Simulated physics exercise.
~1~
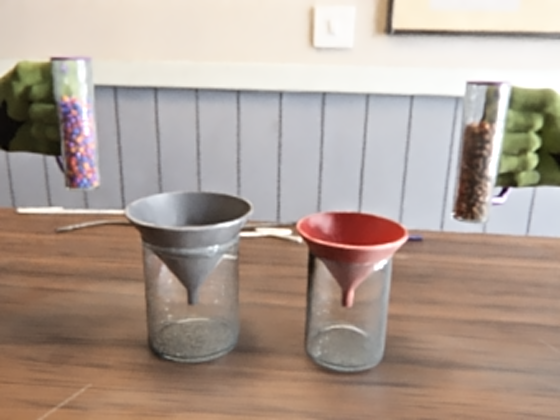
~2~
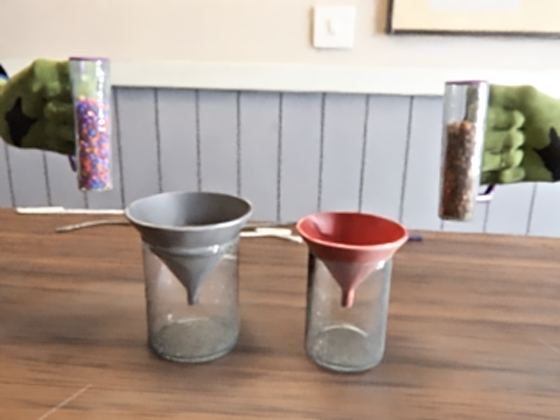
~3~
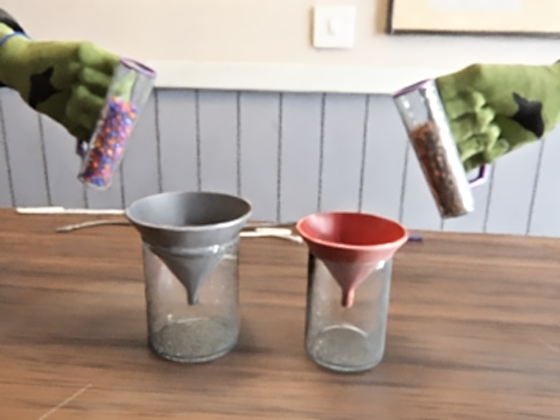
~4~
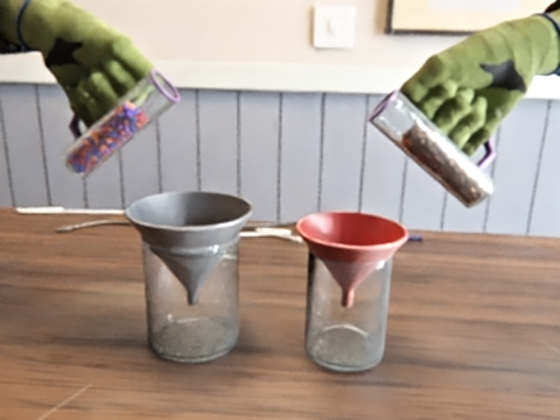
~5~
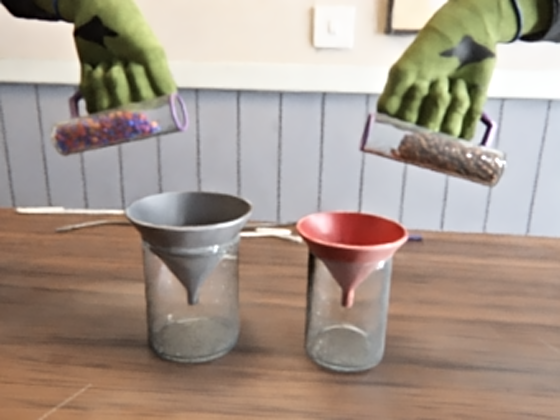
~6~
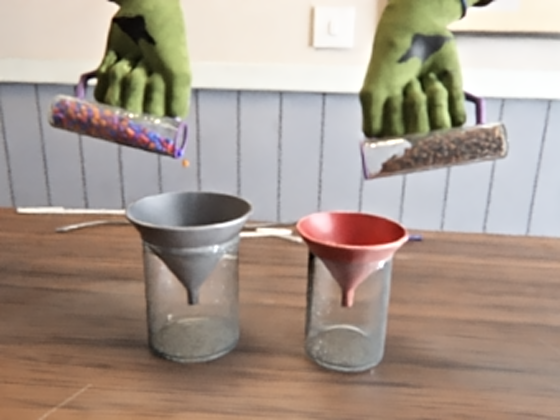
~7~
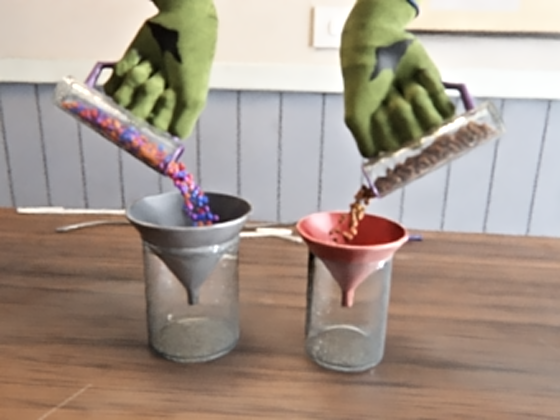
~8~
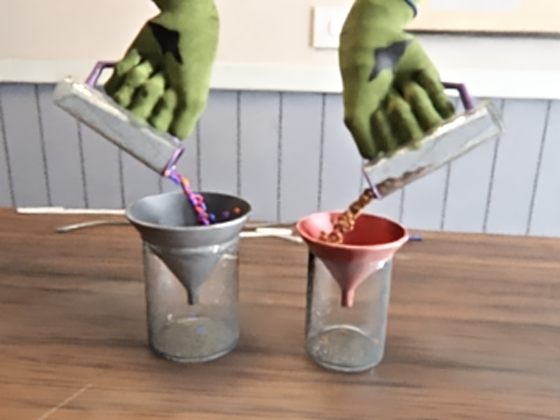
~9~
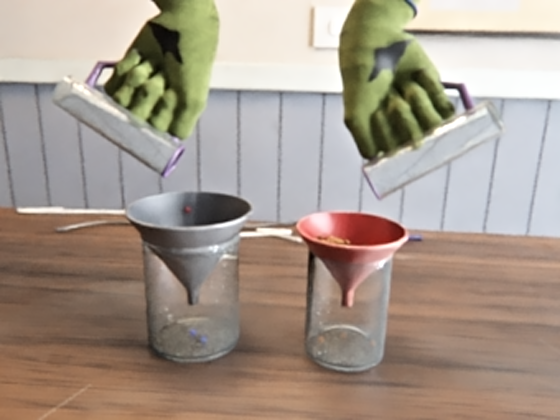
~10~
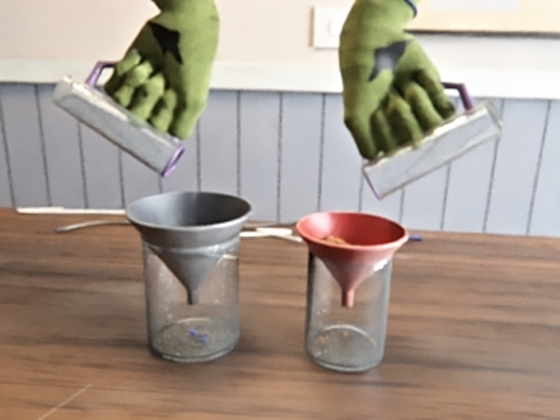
Two green-gloved hands tip clear cups inward, pouring multicoloured beads into a grey funnel on the left and brown pieces into a red funnel on the right, until both cups are empty and both funnels jam, with only a few pieces reaching the glass jars below.
